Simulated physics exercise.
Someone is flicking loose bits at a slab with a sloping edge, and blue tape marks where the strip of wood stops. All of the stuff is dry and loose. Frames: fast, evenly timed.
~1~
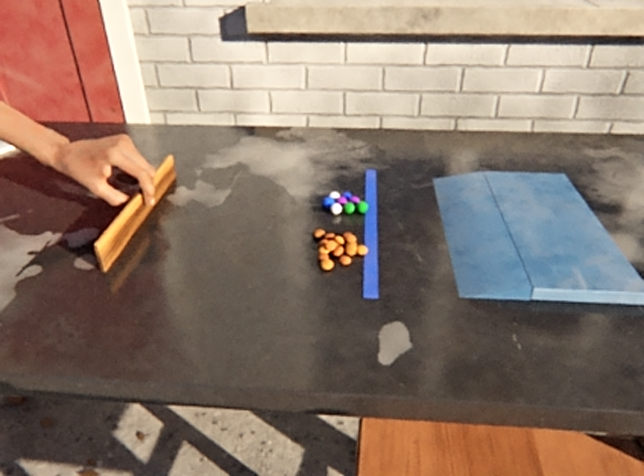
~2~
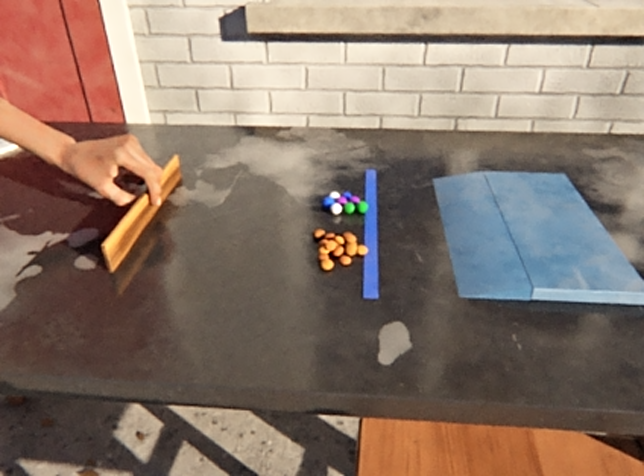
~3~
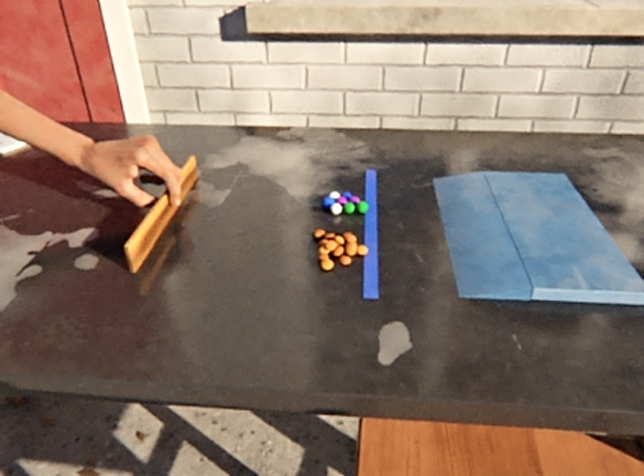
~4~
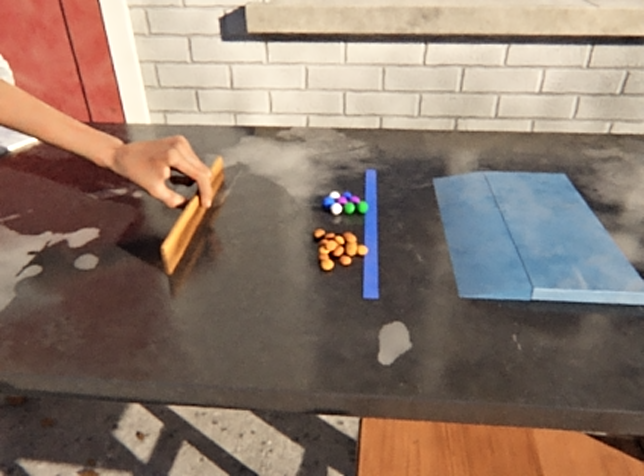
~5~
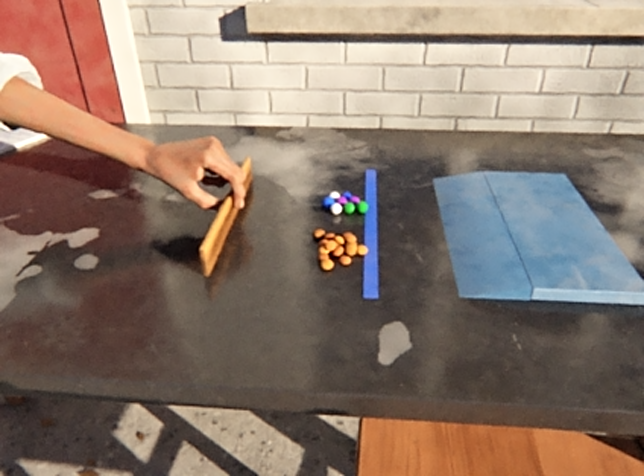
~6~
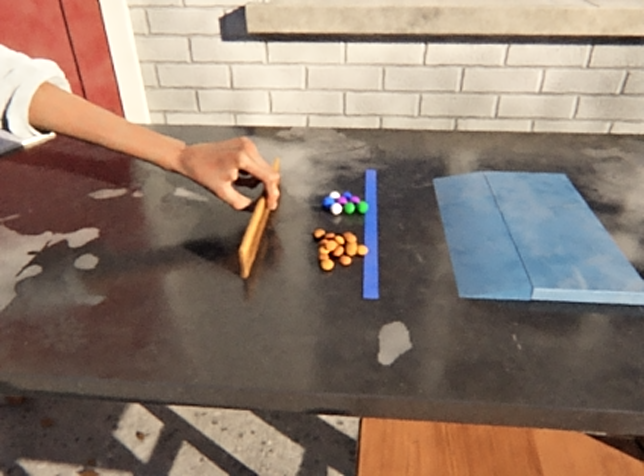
A hand slid an upright strip of wood steadily to the right across a dark tabletop, nearing a few glass marbles and bits of cat kibble that lay still beside the blue tape.
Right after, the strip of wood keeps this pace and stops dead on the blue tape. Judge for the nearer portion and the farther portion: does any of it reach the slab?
Result: The nearer portion will fail to get any pieces up; the farther portion will succeed in part at least.
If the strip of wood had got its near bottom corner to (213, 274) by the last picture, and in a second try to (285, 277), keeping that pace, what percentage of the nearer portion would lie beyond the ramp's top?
You'd see roughly 0 in a hundred the first time and roughly 0 in a hundred the next.
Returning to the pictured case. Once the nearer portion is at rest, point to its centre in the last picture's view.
Its centre finishes near (443, 252).
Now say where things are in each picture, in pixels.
Strip of wood at (106, 249), at rest; blue tape at (371, 175); top of the ramp at (529, 279); nearer portion at (333, 245), a few bits of cat kibble; farther portion at (341, 202), a few glass marbles, in the first frame.
Strip of wood at (113, 249); farther portion at (341, 202), in the second frame.
Strip of wood at (135, 250); nearer portion at (333, 245), in the third frame.
Strip of wood at (171, 252); farther portion at (341, 202), in the fourth frame.
Strip of wood at (208, 253); nearer portion at (333, 245), in the fifth frame.
Strip of wood at (246, 255); blue tape at (371, 175); top of the ramp at (529, 279); nearer portion at (333, 245); farther portion at (341, 202), in the sixth frame.
Then, 0.12 s past the last view, strip of wood still moving, near (332, 199); nearer portion all short of the ramp; farther portion all short of the ramp.
Then, 0.25 s past the last view, strip of wood stopped at the blue tape; nearer portion all short of the ramp; farther portion all short of the ramp.
Then, 0.53 s past the last view, strip of wood stopped at the blue tape; nearer portion a small part on the ramp, most short of the ramp; farther portion all past the top.
Finally, strip of wood stopped at the blue tape; nearer portion none past the top, a small part on the ramp, most short of the ramp; farther portion all past the top.
